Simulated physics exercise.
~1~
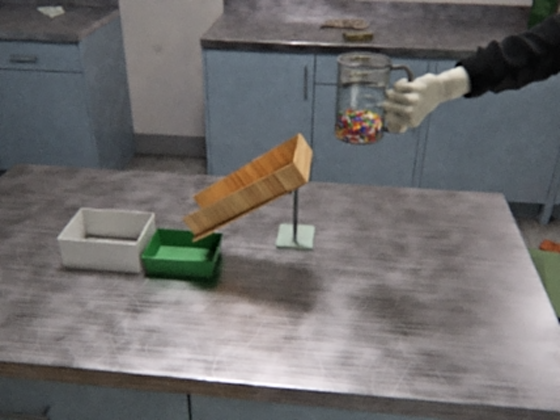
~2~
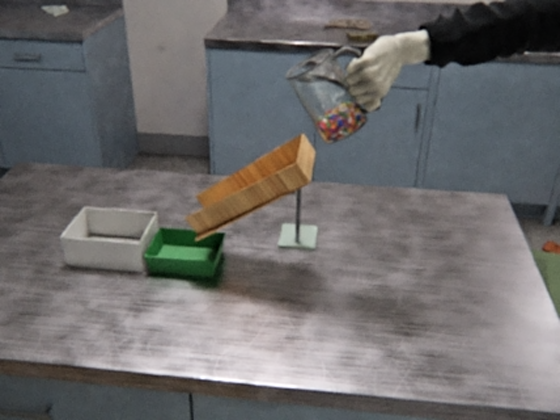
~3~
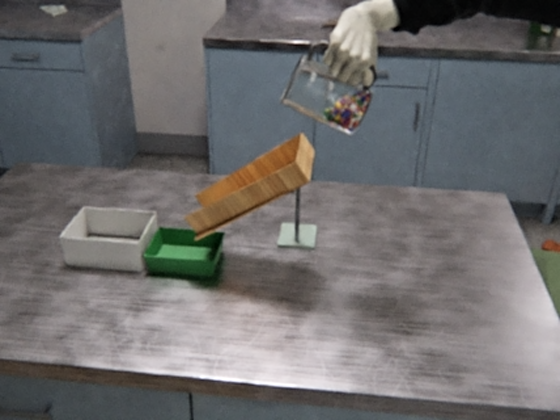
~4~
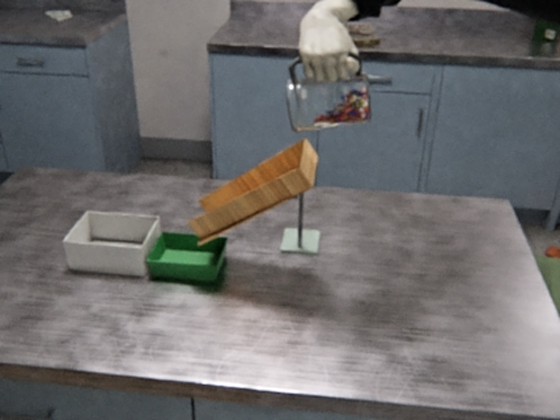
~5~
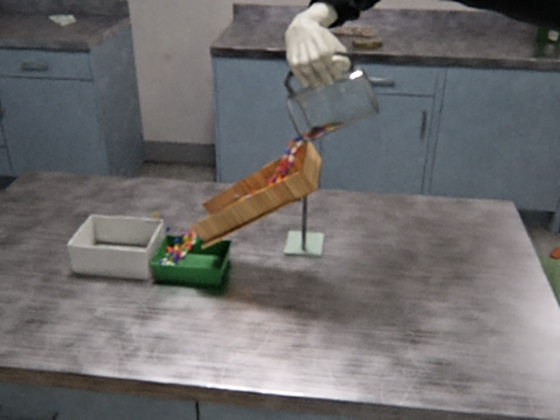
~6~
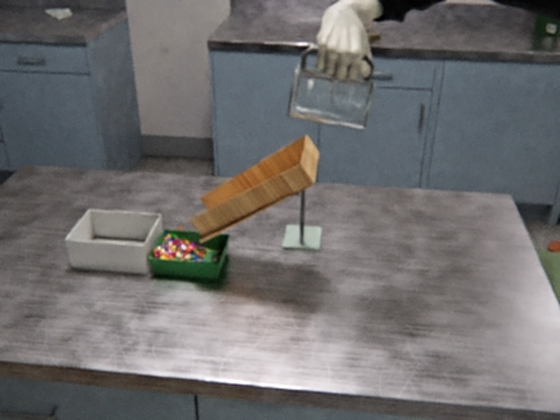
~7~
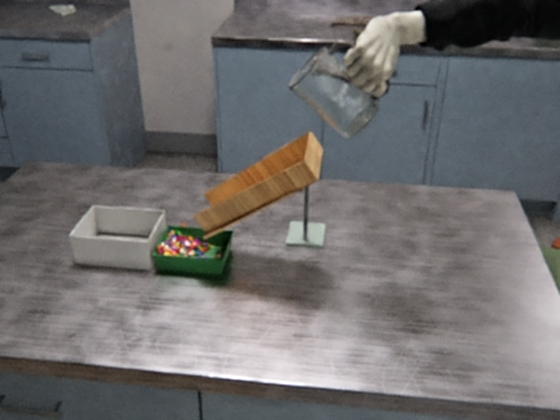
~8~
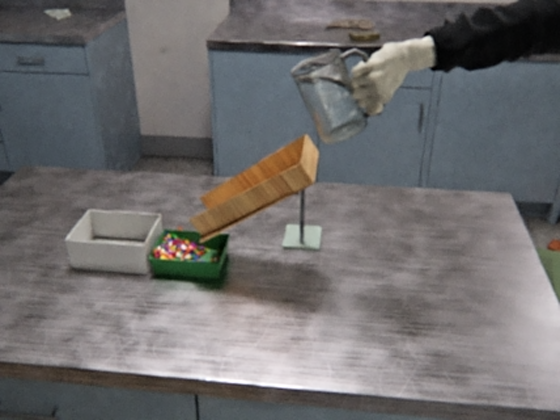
In this clip, a gloved hand tips a clear jug of colourful jelly beans above a sloping wooden chute, and they slide down to the left into a green tin beside an empty white one, before the hand turns the emptied jug back towards upright.
